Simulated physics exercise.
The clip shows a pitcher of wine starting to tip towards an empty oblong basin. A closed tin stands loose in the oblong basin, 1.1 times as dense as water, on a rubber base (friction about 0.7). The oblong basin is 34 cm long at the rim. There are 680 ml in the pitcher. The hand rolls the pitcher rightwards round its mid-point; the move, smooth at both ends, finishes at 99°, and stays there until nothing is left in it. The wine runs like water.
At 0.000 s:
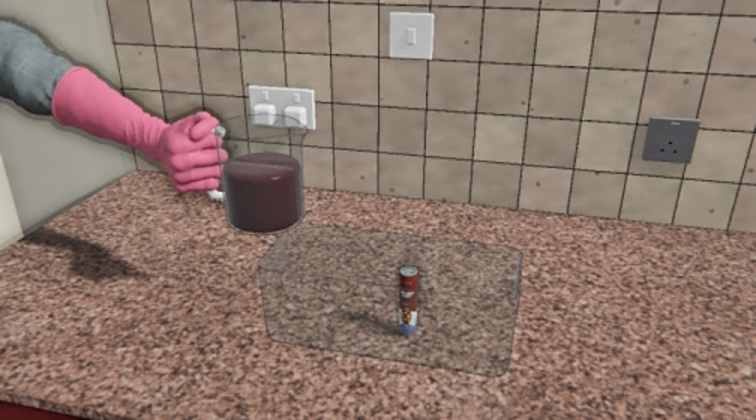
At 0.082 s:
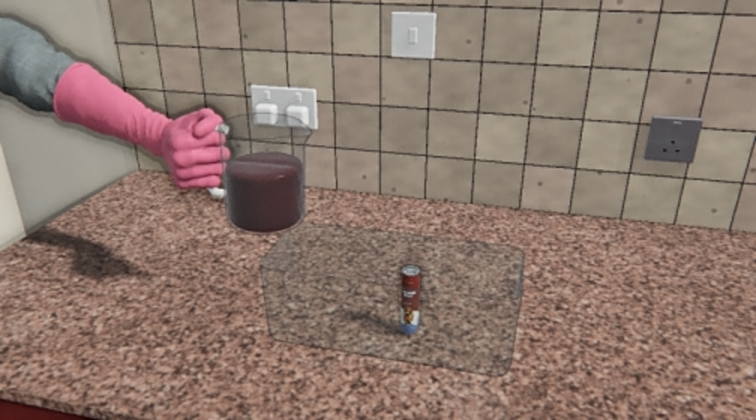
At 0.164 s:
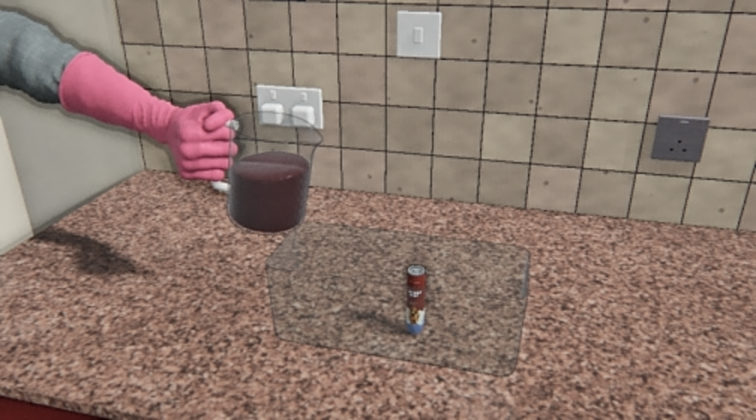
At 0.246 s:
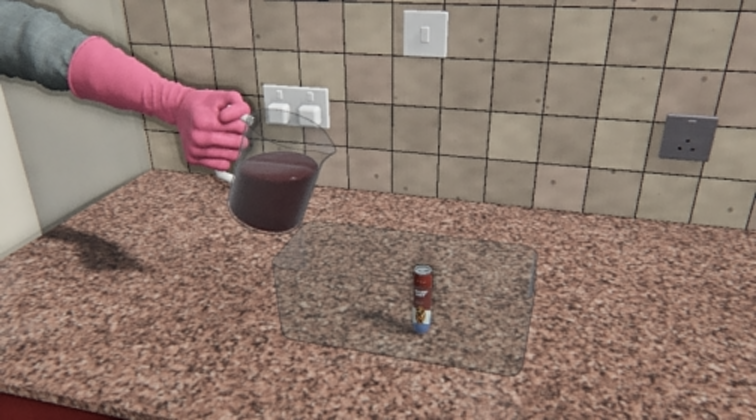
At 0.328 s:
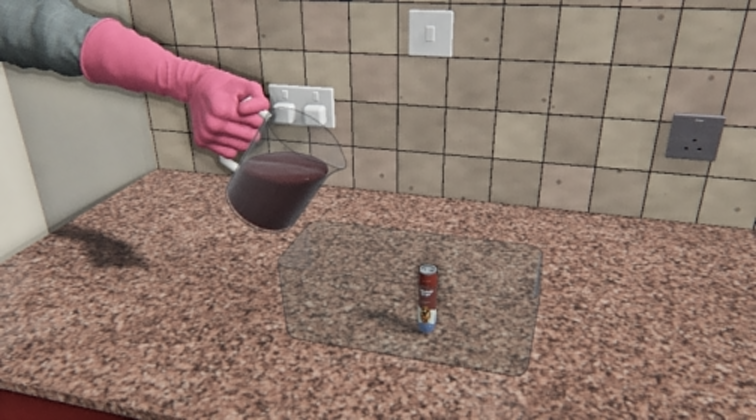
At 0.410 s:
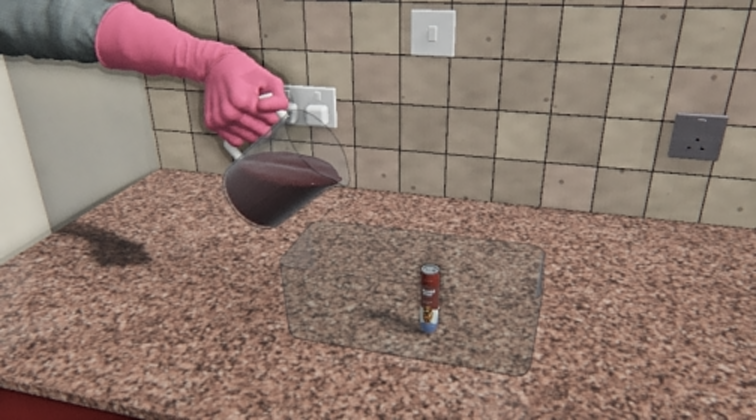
To begin with, a pink-gloved hand holds a clear pitcher of dark red wine upright above a granite counter, beside an empty, see-through oblong basin with a small red tin standing in it. The hand then rolls the pitcher rightwards, slowly at first, until it leans steeply, the wine reaching towards its lip.
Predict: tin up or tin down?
The tin remains upright.
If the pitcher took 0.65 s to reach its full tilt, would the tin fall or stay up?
The tin remains upright.
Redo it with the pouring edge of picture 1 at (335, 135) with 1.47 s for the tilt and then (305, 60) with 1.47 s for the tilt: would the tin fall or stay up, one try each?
First it goes over; then it topples.
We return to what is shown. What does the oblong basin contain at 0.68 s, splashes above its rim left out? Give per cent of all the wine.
Some 14 per cent.
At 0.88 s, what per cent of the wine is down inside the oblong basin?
About 64 per cent.
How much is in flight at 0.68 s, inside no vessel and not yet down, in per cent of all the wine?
Some 18 per cent.
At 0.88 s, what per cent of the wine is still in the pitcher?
Near 26 in a hundred.
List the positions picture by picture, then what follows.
In the first picture, it leans 0°; its right rim is at (307, 131); the wine meets the walls at (228, 160) and (299, 167); the oblong basin's rim runs from (274, 244) to (521, 275); the tin's top is at (409, 274).
In the second picture, it leans 2°; its right rim is at (311, 133); the wine meets the walls at (231, 161) and (302, 167).
In the third picture, it leans 9°; its right rim is at (322, 140); the wine meets the walls at (237, 161) and (308, 167).
In the fourth picture, it leans 20°; its right rim is at (335, 151); the wine meets the walls at (242, 162) and (317, 167).
In the fifth picture, it leans 34°; its right rim is at (346, 167); the wine meets the walls at (239, 169) and (328, 170).
In the sixth picture, it leans 49°; its right rim is at (349, 184); the wine meets the walls at (233, 163) and (342, 177).
Then, 0.68 s in, the tilt is 92° and 69 per cent is still to pour; the tin stands where it began.
Then, 0.88 s in, the tilt is 99° and 27 per cent is still to pour; the tin stands where it began.
Then, 1.09 s in, the tilt is 99° and 9 per cent is still to pour; the tin stands where it began.
Then, 1.32 s in, the tilt is 99° and 2 per cent is still to pour; the tin stands where it began.
Finally, the tin stands where it began.
